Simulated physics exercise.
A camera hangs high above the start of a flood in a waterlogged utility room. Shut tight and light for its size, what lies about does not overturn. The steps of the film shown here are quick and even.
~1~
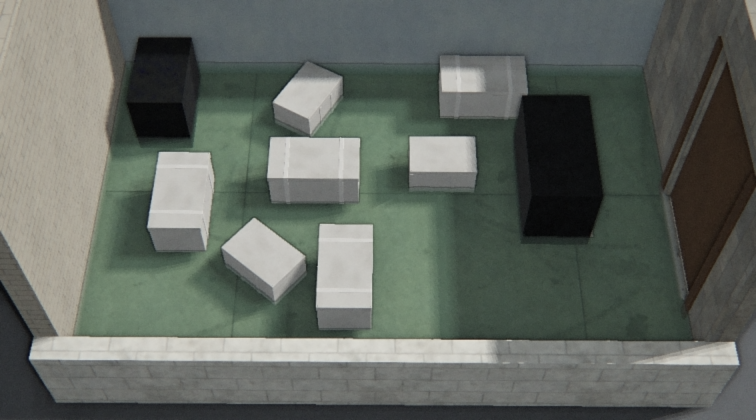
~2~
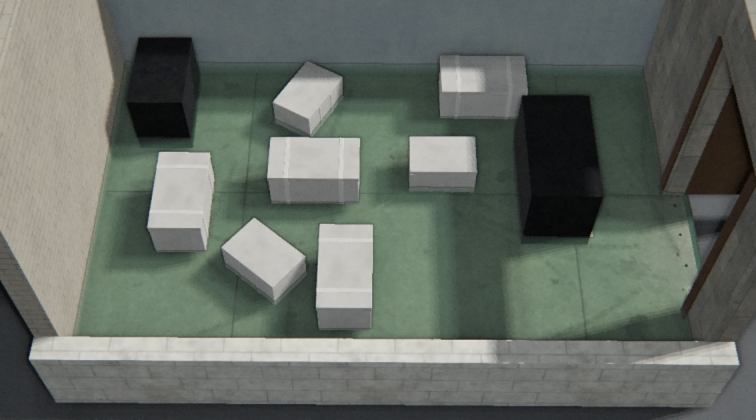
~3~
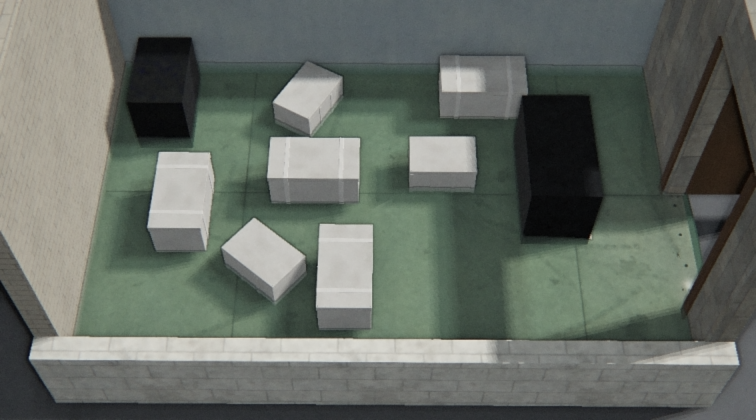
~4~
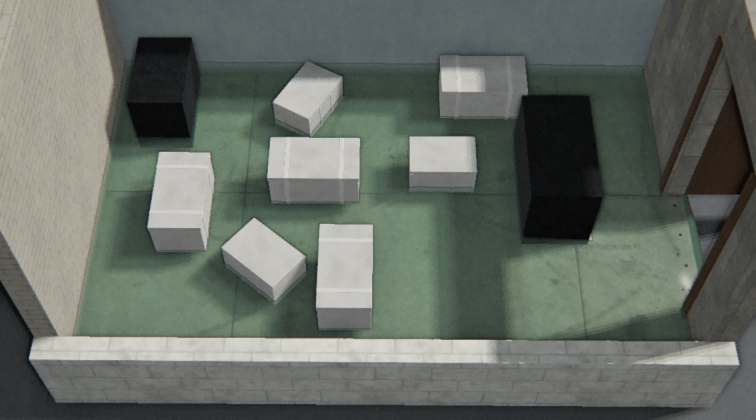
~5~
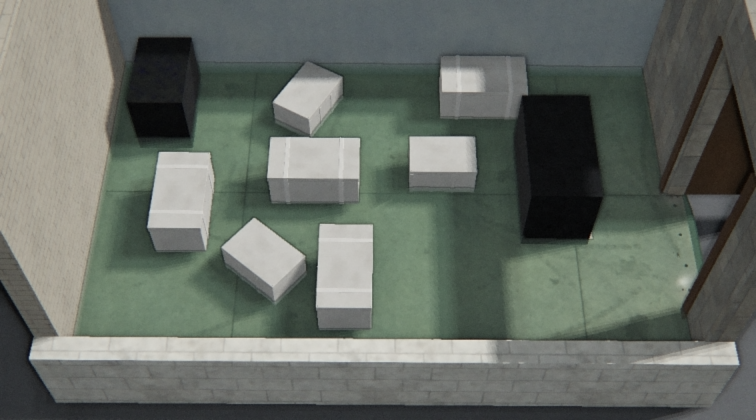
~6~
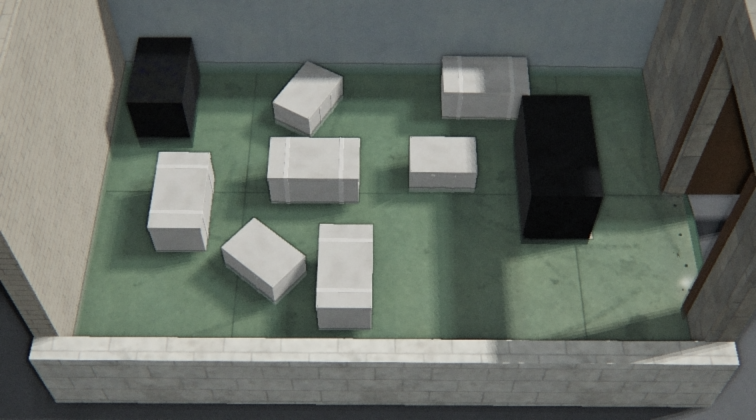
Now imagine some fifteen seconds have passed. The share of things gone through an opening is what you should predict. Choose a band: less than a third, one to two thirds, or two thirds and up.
Less than a third.
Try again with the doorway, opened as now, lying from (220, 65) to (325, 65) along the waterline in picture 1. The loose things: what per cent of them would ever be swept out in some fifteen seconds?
Close to 70 %.
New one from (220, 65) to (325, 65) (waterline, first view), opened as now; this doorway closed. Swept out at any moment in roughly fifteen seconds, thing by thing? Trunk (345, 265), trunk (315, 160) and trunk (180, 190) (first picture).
In turn: Inside, yes, yes.
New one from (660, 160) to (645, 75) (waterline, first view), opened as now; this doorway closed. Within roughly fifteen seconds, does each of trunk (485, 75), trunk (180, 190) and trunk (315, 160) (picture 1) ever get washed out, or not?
Lost; retained; retained.
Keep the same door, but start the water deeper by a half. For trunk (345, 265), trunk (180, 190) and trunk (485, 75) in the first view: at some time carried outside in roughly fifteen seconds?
Ordered answer: Flushed away; retained; flushed away.
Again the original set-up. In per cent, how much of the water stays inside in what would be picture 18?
Near 78 per cent.
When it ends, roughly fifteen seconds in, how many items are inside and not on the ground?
The answer is 5.
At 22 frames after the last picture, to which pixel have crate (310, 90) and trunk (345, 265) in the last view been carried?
First near (385, 92), second near (567, 293).
A moment on, 0 of 7 are out; 7 afloat.
Next, 0 of 7 are out; 7 afloat.
Later, 0 of 7 are out; 7 afloat.
In the end, 2 of 7 are out; 5 afloat.
